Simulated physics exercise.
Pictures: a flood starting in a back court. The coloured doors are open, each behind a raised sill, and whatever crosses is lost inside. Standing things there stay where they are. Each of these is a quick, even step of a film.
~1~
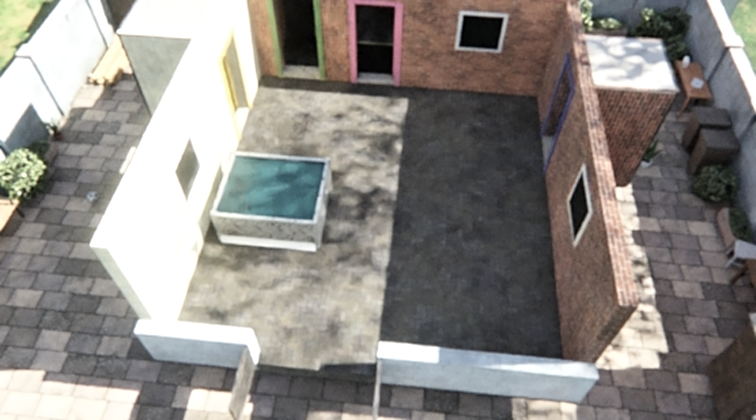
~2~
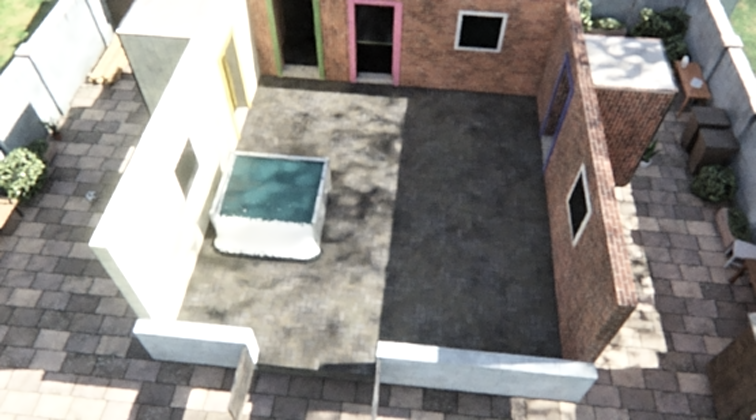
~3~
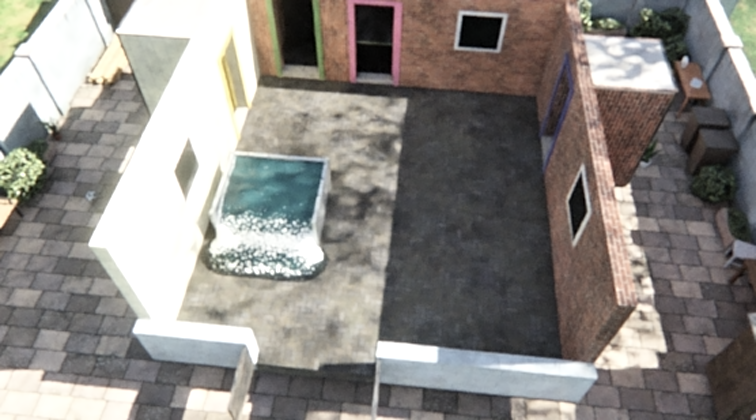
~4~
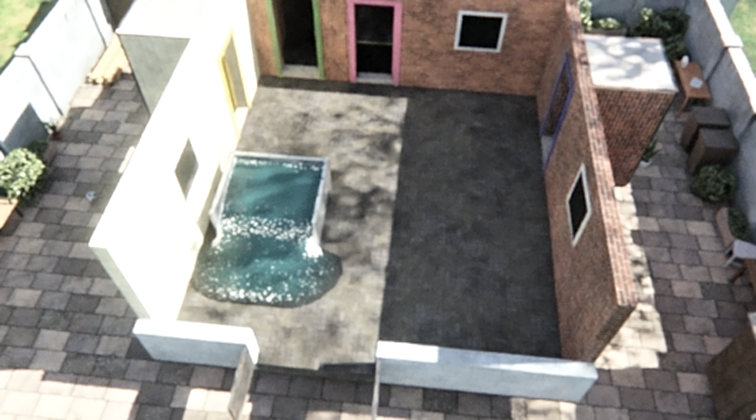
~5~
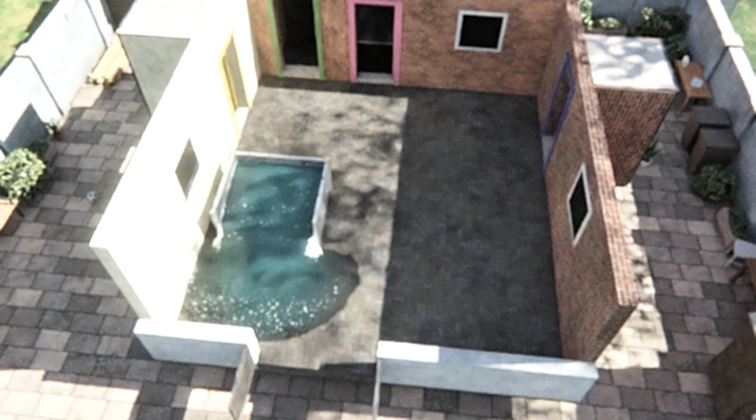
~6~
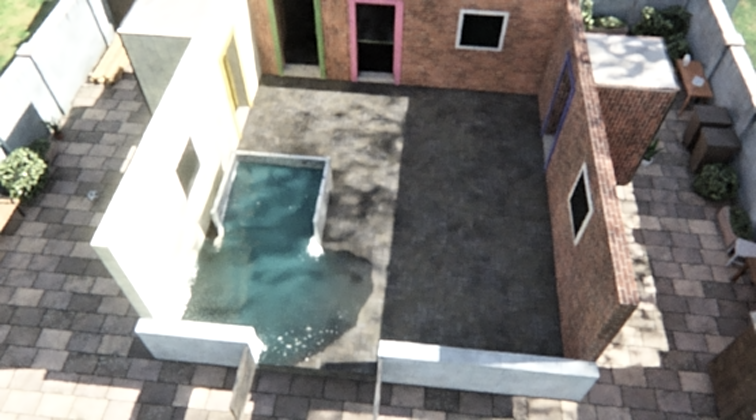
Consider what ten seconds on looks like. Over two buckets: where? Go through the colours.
Green door no, pink door no, yellow door no, blue door no.
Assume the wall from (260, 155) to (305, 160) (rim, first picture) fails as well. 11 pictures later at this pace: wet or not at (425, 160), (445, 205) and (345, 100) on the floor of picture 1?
Log: Point 1 unreached; point 2 unreached; point 3 inundated.
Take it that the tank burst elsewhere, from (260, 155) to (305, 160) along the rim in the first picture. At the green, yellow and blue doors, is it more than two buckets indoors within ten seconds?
Here's how it turns out: The green door surpasses the limit, the yellow door surpasses the limit, and the blue door fails to reach the limit.
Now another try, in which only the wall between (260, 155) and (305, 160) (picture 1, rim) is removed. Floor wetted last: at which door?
The blue-painted one.
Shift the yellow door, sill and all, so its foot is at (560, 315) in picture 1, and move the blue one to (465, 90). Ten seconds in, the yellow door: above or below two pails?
Note - yellow door ends up higher.
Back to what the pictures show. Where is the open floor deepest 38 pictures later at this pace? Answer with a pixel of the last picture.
I'd point to (549, 377).
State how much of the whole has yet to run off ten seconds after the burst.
About 52 %.
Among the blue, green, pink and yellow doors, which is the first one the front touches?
That is the yellow one.
A moment on, water covers 20 % of the floor; the green door not reached, the pink door not reached, the yellow door not reached, the blue door not reached.
Next, water covers 20 % of the floor; the green door not reached, the pink door not reached, the yellow door not reached, the blue door not reached.
Then, water covers 25 % of the floor; the green door not reached, the pink door not reached, the yellow door not reached, the blue door not reached.
Later, water covers 40 % of the floor; the green door wet at the sill, nothing in, the pink door not reached, the yellow door wet at the sill, nothing in, the blue door not reached.
In the end, water covers 55 % of the floor; the green door wet at the sill, nothing in, the pink door not reached, the yellow door wet at the sill, nothing in, the blue door wet at the sill, nothing in.
